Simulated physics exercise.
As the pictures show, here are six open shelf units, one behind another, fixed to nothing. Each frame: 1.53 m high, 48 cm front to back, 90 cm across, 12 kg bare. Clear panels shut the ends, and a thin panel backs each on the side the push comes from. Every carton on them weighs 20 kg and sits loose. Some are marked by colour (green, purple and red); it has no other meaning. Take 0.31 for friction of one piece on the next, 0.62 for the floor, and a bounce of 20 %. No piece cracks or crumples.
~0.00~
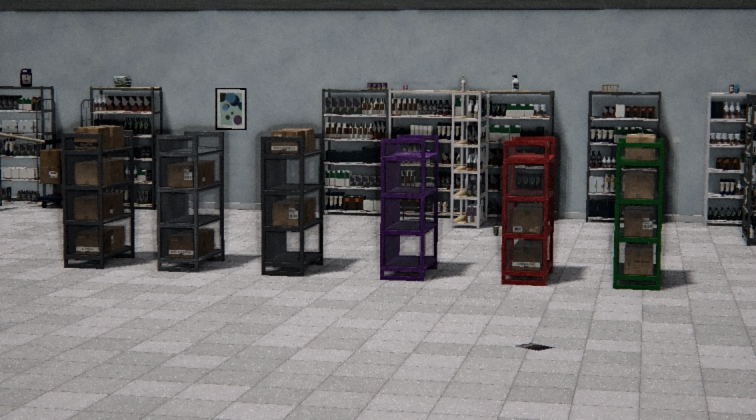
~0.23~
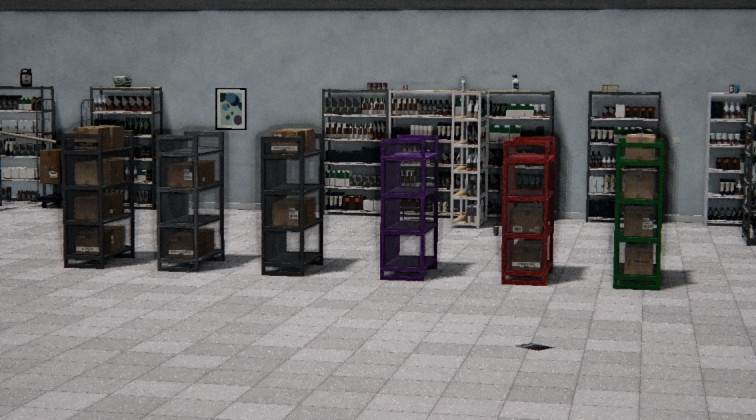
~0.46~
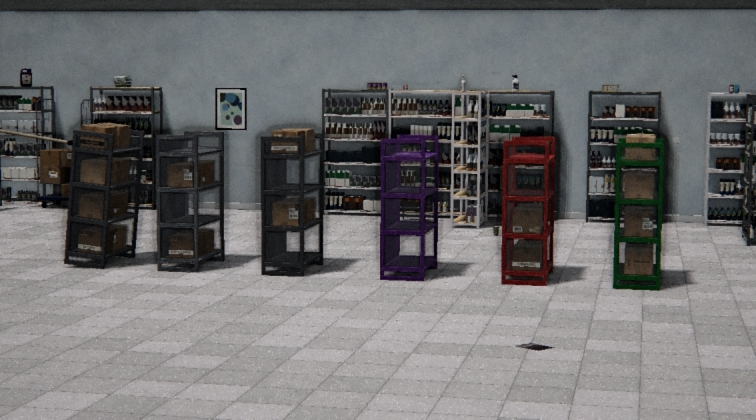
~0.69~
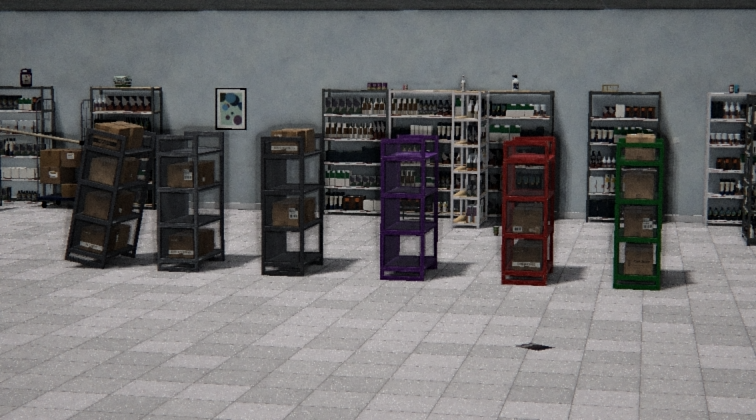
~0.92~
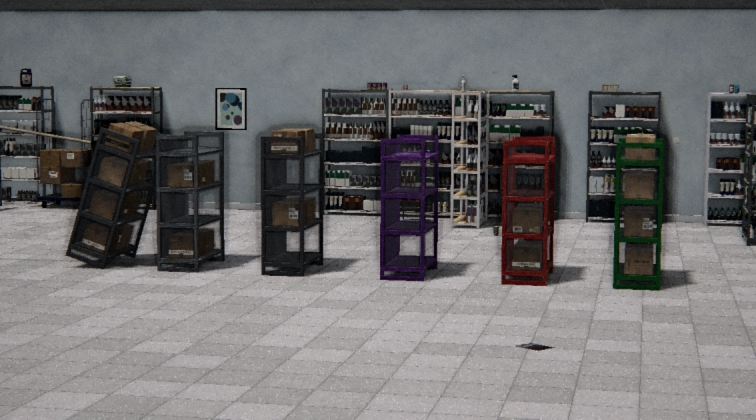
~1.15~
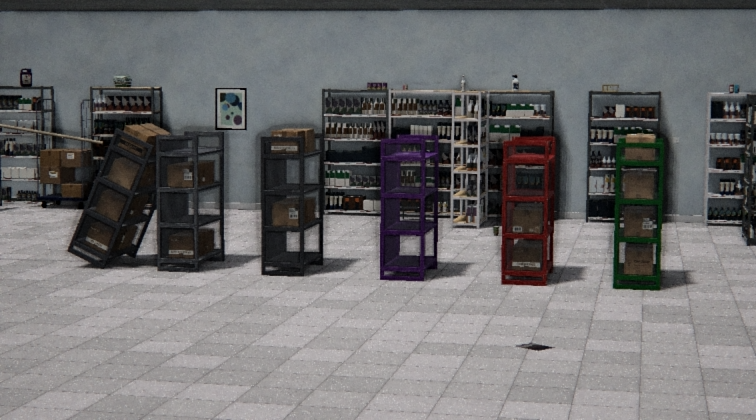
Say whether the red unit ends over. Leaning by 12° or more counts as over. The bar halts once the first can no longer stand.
That unit falls.
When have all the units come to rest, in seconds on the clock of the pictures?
Around 4.5 s.
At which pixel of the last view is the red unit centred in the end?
Near (564, 208).
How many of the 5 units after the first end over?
It comes to 4.
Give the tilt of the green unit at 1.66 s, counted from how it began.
Some 0°.
After 1.66 s, 6 cartons spilt or dropped; none of the 5 other units over, 1 disturbed; red unit unmoved.
After 2.22 s, 8 cartons spilt or dropped; 1 of the 5 other units over; red unit unmoved.
After 3.26 s, 12 cartons spilt or dropped; 4 of the 5 other units over; red unit 26° from how it stood; purple unit 51° from how it stood.
In the end (4.9 s), 14 cartons spilt or dropped; 4 of the 5 other units over; red unit 28° from how it stood; purple unit 52° from how it stood; green unit 26 mm from its place. One left standing. From the last view, middles, red unit near (564, 208), purple unit near (477, 218).
